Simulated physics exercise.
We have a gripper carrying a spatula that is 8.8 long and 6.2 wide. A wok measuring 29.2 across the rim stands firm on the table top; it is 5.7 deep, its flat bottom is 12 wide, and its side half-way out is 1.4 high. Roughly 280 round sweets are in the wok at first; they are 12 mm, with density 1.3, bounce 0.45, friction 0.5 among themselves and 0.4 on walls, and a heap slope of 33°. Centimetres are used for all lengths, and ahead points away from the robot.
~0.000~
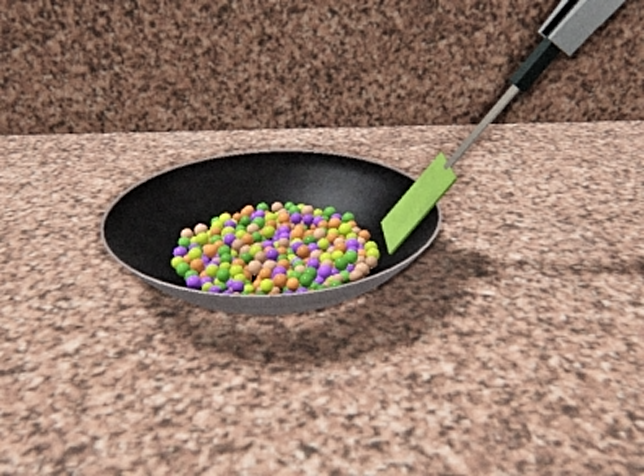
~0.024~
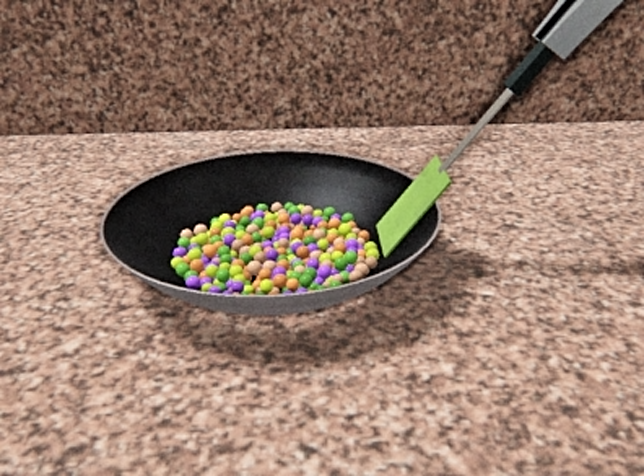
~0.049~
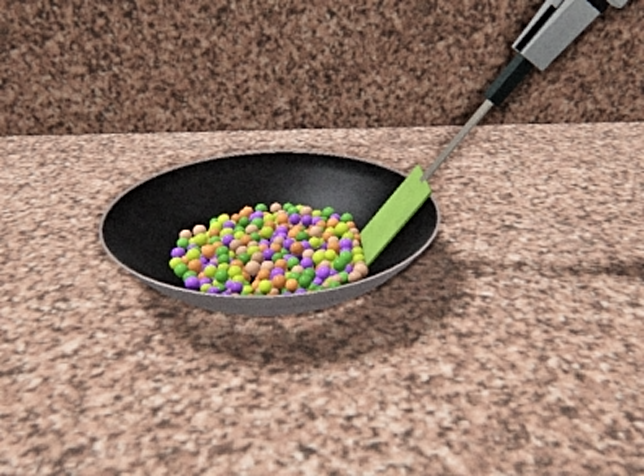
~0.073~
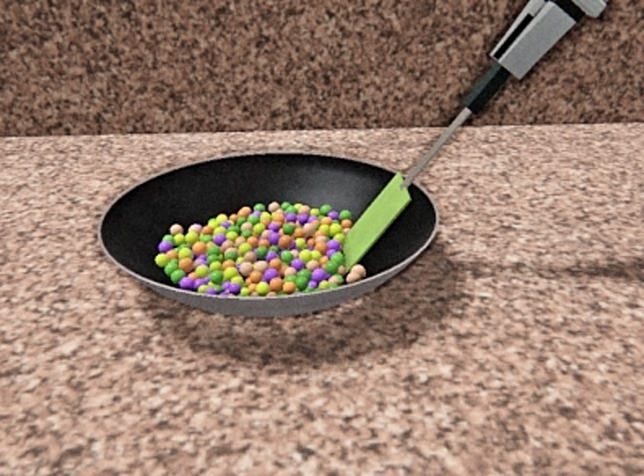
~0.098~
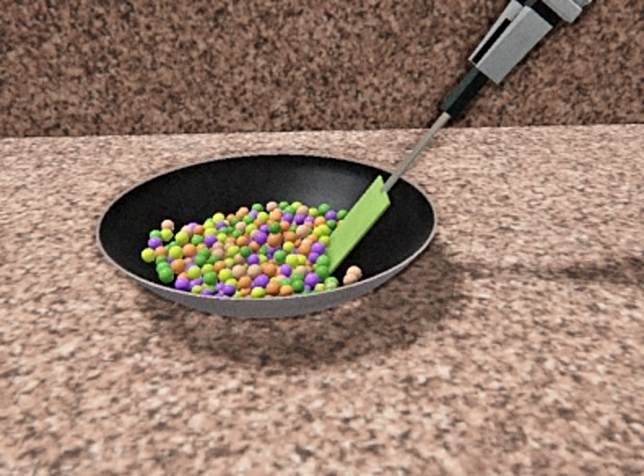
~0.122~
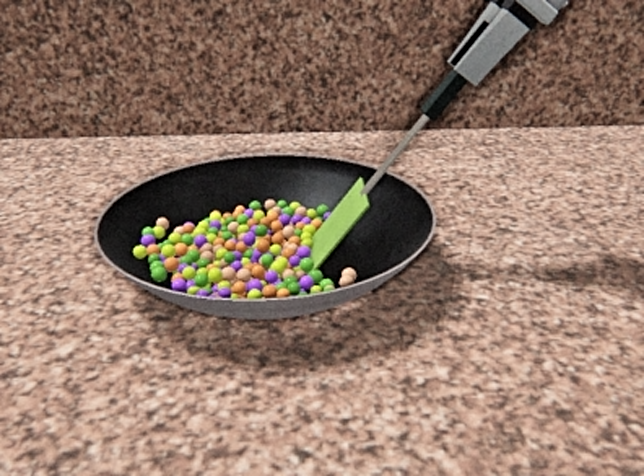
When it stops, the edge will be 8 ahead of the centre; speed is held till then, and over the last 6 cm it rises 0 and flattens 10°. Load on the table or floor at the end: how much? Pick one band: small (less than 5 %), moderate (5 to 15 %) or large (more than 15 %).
Small.
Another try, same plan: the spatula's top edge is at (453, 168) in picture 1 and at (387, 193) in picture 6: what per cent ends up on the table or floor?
It works out to about 0 %, more or less.
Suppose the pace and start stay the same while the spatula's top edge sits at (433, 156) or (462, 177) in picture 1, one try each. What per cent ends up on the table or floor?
About 0% and 0%.
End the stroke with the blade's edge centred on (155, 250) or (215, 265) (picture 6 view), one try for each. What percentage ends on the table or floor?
I'd say some 5 per cent, then some 0 per cent.
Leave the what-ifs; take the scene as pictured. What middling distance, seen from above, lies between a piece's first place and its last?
I'd put it at close to 4 centimetres.
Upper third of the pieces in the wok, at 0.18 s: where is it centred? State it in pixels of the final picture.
I'd put it close to (200, 251) in the last picture.
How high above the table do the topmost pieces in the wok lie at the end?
It reaches around 6.0 cm.
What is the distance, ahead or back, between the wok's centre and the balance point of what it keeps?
Roughly 4.5 centimetres ahead.
After 0.18 s, sloping 53°, highest piece 4 above the table; 278 in the wok.
After 0.24 s, sloping 49°, highest piece 5 above the table; 278 in the wok.
After 0.47 s, sloping 43°, highest piece 6 above the table; 276 in the wok, 2 on the table or floor.
After 1.52 s, sloping 43°, highest piece 5 above the table; 276 in the wok, 2 on the table or floor.
In the end, 276 in the wok, 2 on the table or floor. That is 1 % on the table or floor.
